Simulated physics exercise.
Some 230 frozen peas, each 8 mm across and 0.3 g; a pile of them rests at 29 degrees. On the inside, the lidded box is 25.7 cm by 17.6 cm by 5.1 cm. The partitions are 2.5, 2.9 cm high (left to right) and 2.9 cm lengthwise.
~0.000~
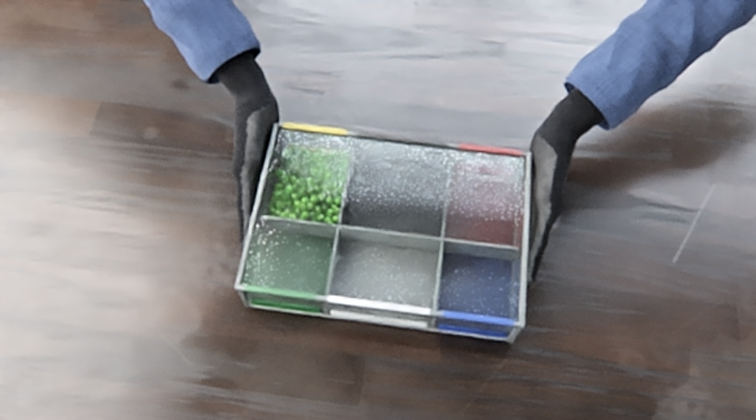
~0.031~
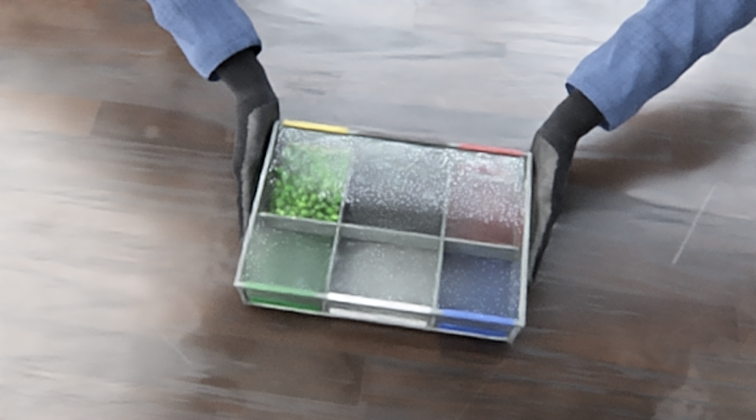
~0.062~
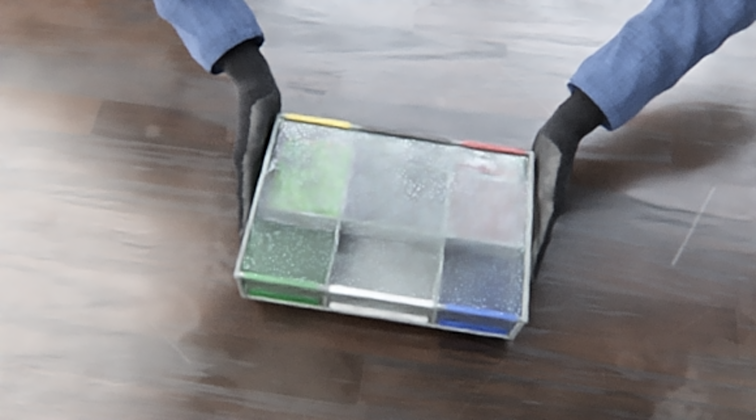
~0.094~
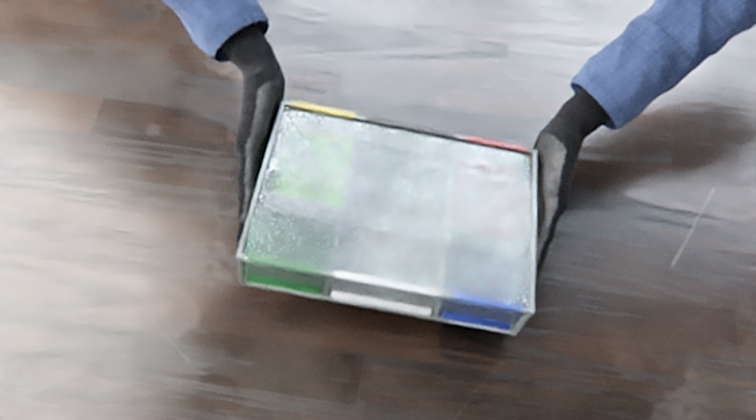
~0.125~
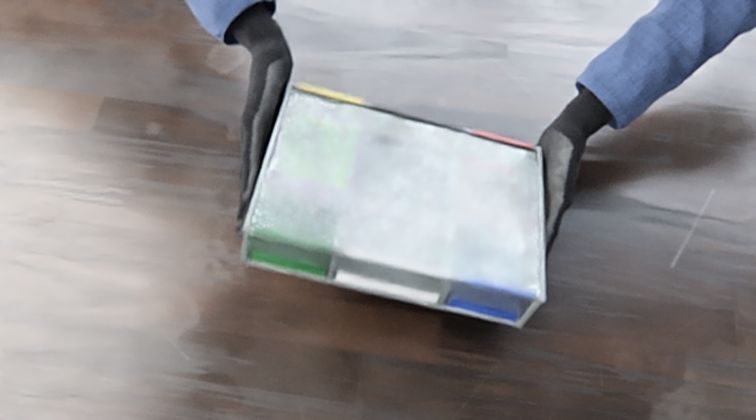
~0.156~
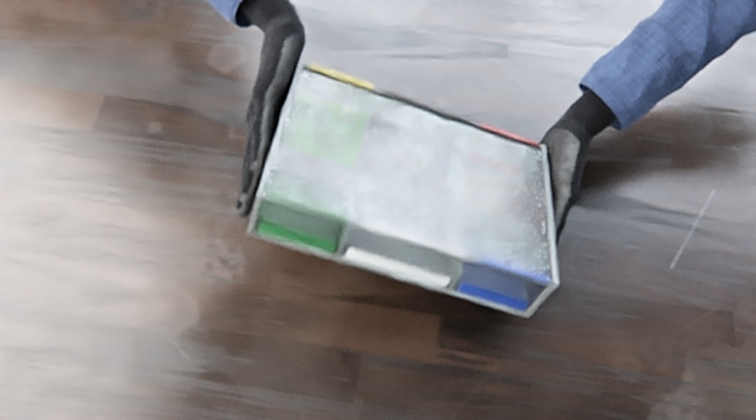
A clear lidded box with six compartments, green balls in one, tilting and turning slightly clockwise between two gloved hands.
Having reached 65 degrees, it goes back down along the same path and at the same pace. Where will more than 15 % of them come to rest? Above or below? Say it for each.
Red compartment: It'll probably finish at or short of fifteen percent of the pieces; blue compartment: It'll probably finish at or short of fifteen percent of the pieces; green compartment: It'll probably finish at or short of fifteen percent of the pieces; yellow compartment: It'll probably finish past fifteen percent of the pieces; white compartment: It'll probably finish at or short of fifteen percent of the pieces; black compartment: It'll probably finish past fifteen percent of the pieces.
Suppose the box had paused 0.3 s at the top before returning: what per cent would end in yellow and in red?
Then, in per cent: Yellow 55, red 15.
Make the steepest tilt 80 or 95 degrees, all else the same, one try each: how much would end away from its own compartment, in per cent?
Roughly 35 percent, then roughly 50 percent.
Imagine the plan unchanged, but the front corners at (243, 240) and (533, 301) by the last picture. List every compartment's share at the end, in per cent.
In per cent, the final split is red 0, blue 0, green 0, yellow 75, white 0, black 25.
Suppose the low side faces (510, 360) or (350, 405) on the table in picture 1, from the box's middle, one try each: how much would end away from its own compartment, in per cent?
First try: Around 75 percent; second try: Around 40 percent.
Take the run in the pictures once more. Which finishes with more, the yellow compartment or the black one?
The yellow one.
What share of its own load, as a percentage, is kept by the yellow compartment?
Some 60 percent.
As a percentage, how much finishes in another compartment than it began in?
About 35 %.
After 0.43 s, tilt 62 degrees; yellow 90 %, black 10 %.
Then, at 0.61 s, tilt 23 degrees; yellow 65 %, black 35 %.
After 0.91 s, tilt 0 degrees; yellow 65 %, black 35 %.
By 1.3 s all is still; red 0 %, blue 0 %, green 0 %, yellow 65 %, white 0 %, black 35 %.
